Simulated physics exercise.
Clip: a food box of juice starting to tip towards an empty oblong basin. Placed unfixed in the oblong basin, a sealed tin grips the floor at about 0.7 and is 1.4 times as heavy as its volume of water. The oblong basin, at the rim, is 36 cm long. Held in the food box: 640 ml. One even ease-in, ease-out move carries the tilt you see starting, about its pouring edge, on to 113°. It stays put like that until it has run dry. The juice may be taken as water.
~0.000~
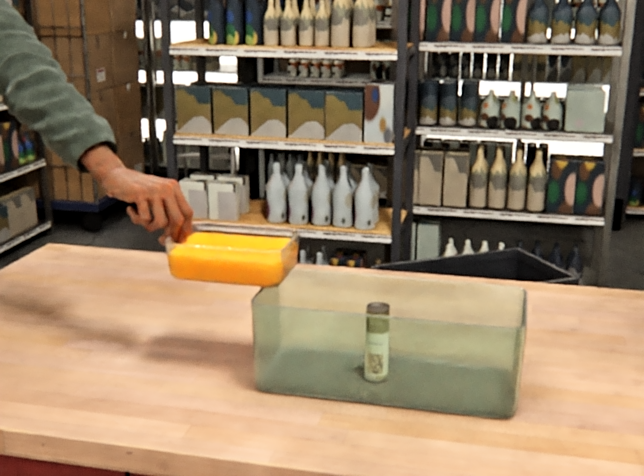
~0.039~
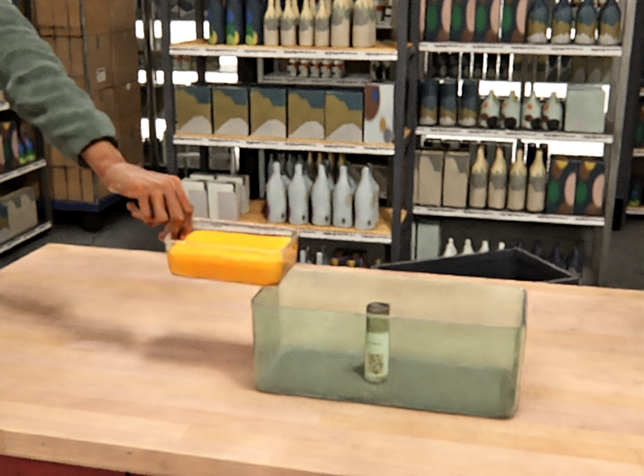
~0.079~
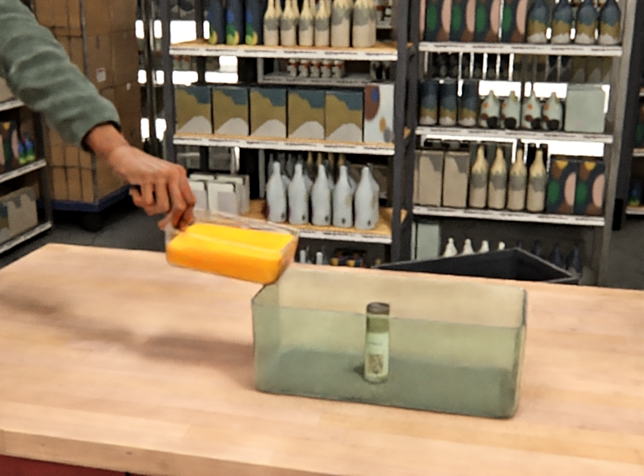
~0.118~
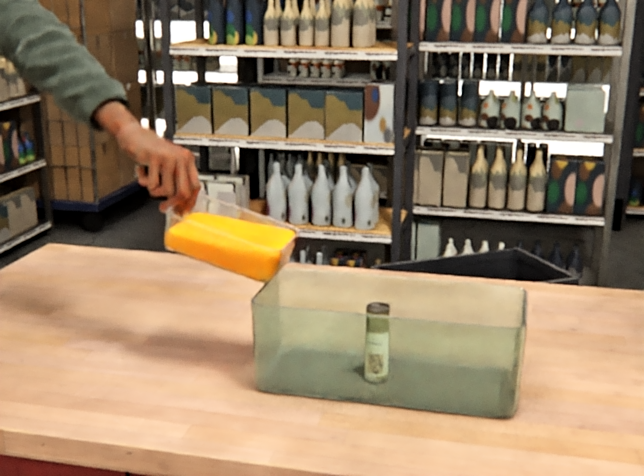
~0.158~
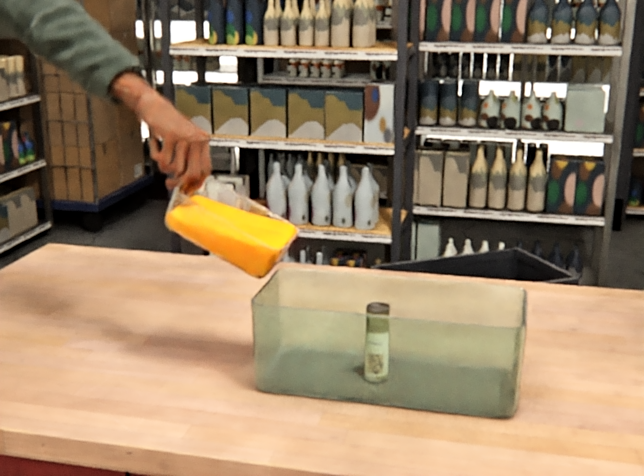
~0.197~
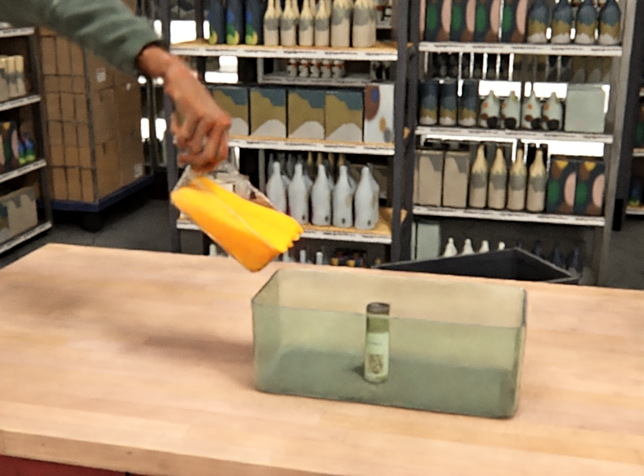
A clear food box of orange juice tilting steadily rightward in a hand, juice starting over its lip beside a greenish basin.
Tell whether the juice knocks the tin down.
The juice knocks it down.
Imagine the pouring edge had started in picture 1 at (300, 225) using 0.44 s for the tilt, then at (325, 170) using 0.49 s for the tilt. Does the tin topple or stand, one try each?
Trial 1 - tin stays standing; trial 2 - tin stays standing.
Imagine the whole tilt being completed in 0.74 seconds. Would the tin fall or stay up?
In that case the tin overturns.
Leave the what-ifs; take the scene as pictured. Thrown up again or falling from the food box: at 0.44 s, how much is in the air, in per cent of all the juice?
Some 56 per cent, I reckon.
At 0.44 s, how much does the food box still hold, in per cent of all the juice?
Roughly 14 %.
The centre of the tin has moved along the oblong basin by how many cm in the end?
In the end the tin's centre has shifted about 7.0 centimetres.
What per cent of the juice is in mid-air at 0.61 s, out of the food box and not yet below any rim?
Near 3 per cent, I'd say.
Then, 0.44 s in, the tilt is 109° and 13 per cent is still to pour; the tin stands where it began.
Then, 0.61 s in, the tilt is 113° and 0 per cent is still to pour; the tin leans 24°.
Then, 0.79 s in, the tilt is 113° and 0 per cent is still to pour; the tin lies on its side.
Then, 0.99 s in, the tilt is 113° and 0 per cent is still to pour; the tin lies on its side.
Finally, the tin lies on its side.
